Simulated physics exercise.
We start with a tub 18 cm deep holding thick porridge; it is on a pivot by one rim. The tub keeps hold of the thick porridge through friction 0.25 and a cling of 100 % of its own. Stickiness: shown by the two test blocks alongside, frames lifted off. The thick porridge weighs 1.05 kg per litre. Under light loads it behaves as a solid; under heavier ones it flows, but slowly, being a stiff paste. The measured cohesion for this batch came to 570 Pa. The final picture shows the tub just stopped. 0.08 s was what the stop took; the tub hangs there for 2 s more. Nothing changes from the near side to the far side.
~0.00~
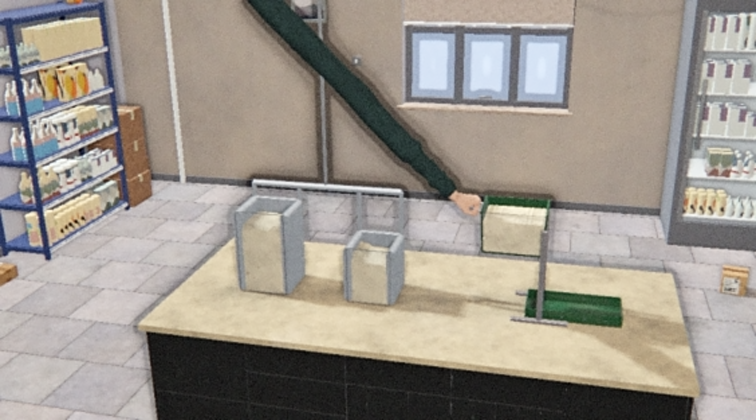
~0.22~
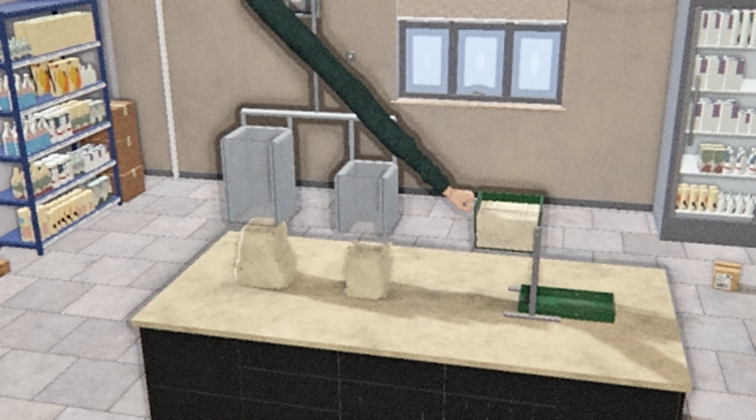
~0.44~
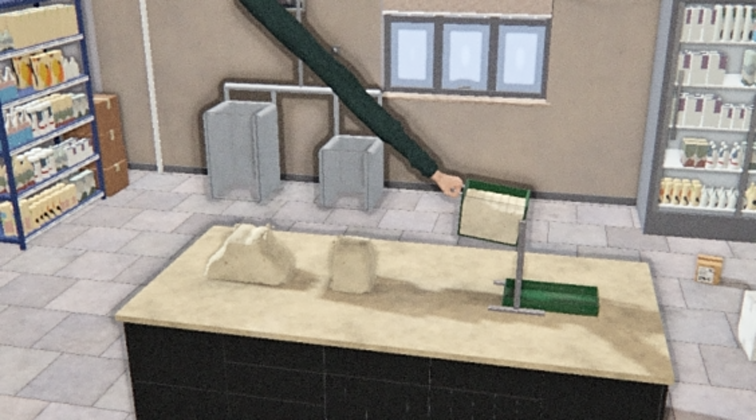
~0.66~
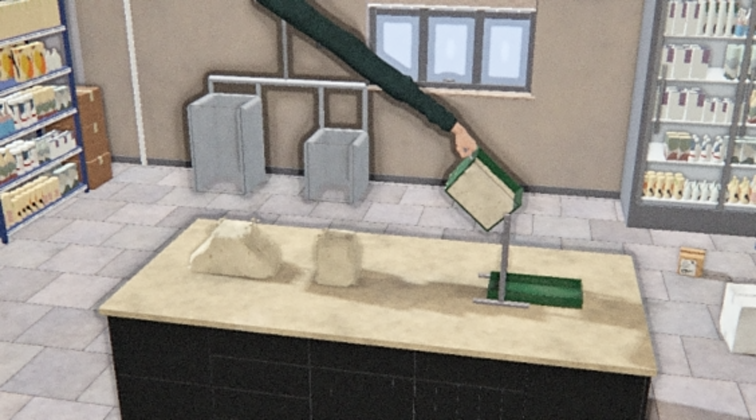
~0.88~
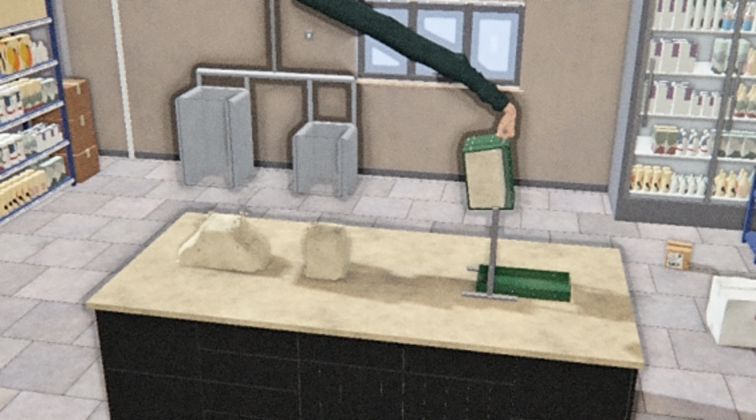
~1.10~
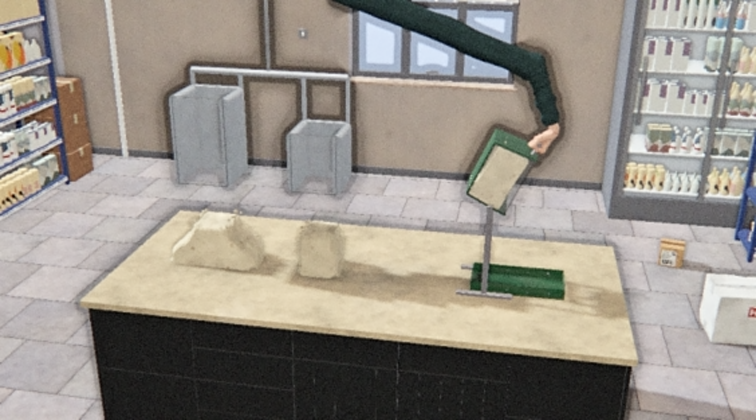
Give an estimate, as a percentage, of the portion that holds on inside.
The portion holding on inside is about 0 %.
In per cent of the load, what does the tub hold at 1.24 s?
Tub contents: Around 75 %.
After 1.24 s, the tub is at 114 degrees and holds 74 %.
After 1.41 s, the tub is at 114 degrees and holds 23 %.
After 1.58 s, the tub is at 114 degrees and holds 6 %.
After 1.75 s, the tub is at 114 degrees and holds 0 %.
After 3.10 s, at the end, the tub is at 114 degrees and holds 0 %.
